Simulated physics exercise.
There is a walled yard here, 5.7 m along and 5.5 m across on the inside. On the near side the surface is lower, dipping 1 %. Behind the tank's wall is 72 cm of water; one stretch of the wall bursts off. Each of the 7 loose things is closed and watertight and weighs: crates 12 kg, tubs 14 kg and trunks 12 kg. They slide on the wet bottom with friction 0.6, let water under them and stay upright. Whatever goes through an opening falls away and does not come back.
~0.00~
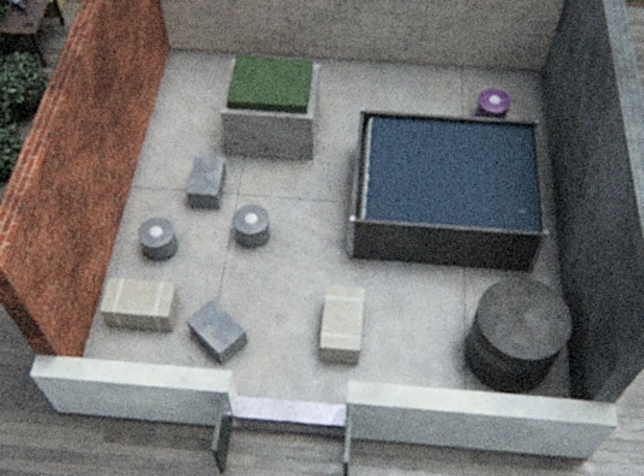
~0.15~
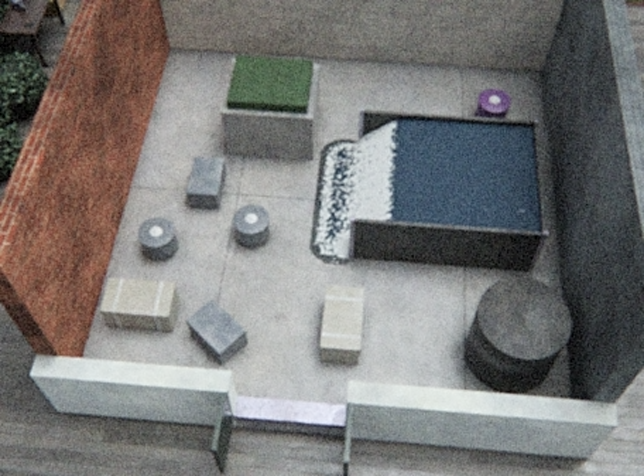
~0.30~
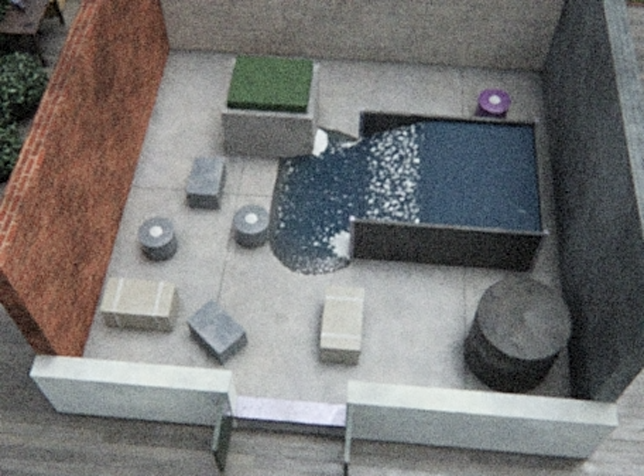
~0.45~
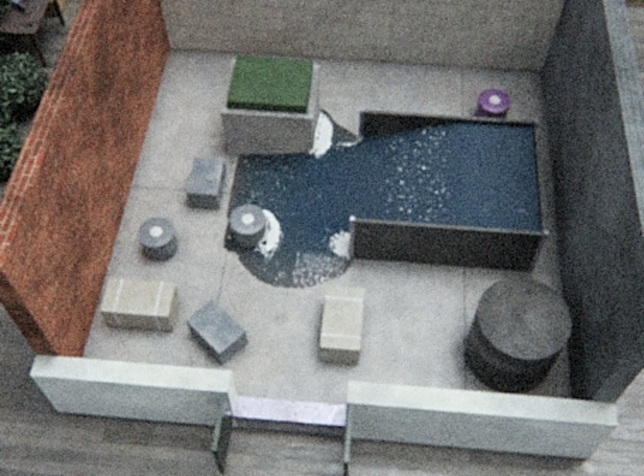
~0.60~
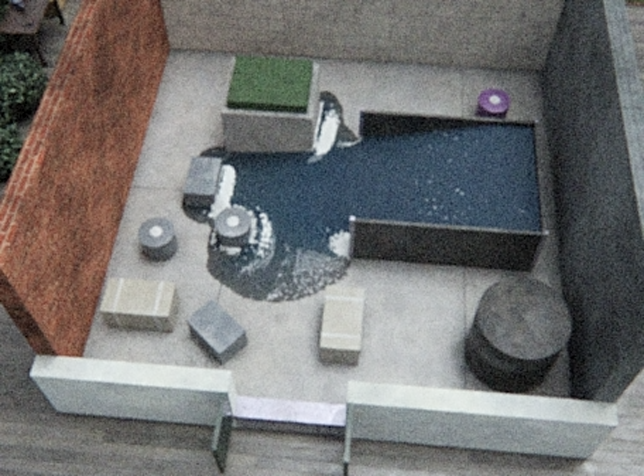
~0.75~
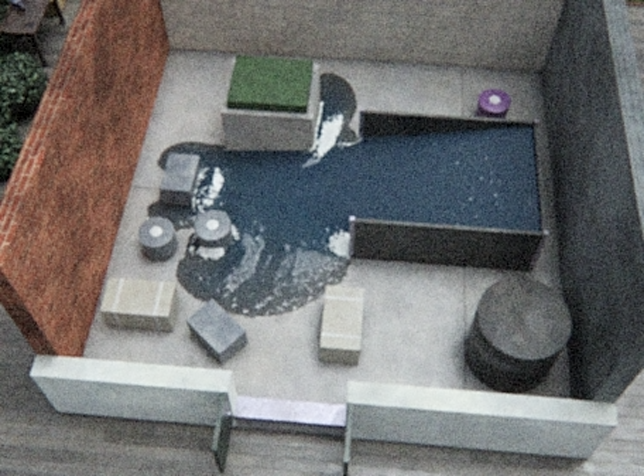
At first, dark blue water stands in a walled tank inside a yard scattered with tubs and blocks. Then the tank's left side gives way and water bursts out in white foam, spreading leftward around the grass-topped block, pushing a gray tub and a gray block to the left.
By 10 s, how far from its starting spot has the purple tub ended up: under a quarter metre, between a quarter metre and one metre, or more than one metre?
Distance: Middling.
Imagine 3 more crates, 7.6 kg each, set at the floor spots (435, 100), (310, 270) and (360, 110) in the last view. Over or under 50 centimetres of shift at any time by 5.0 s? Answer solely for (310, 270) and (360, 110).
Order kept: Exceeds it, exceeds it.
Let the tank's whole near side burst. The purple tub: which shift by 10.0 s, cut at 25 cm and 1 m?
Outcome for the purple tub: It remains nearly still.
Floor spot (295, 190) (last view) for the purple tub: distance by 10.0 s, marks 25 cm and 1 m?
By that time it is swept a long way.
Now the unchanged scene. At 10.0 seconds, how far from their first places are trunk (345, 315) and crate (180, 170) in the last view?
Respectively: 80 cm / 250 cm.
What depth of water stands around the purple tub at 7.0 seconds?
15 cm or so.
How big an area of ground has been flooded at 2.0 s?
Some 19 m2 of it.
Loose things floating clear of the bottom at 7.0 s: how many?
Then: 7.
After 2.0 s the purple tub is near (495, 100), 0.0 m from its start, aground; 0 of 7 are out; 4 afloat.
After 4.5 s the purple tub is near (495, 100), 0.0 m from its start, aground; 0 of 7 are out; 5 afloat.
After 7.0 s the purple tub is near (523, 76), 0.6 m from its start, afloat; 0 of 7 are out; 7 afloat.
After 10.0 s the purple tub is near (517, 68), 0.7 m from its start, afloat; 0 of 7 are out; 7 afloat.
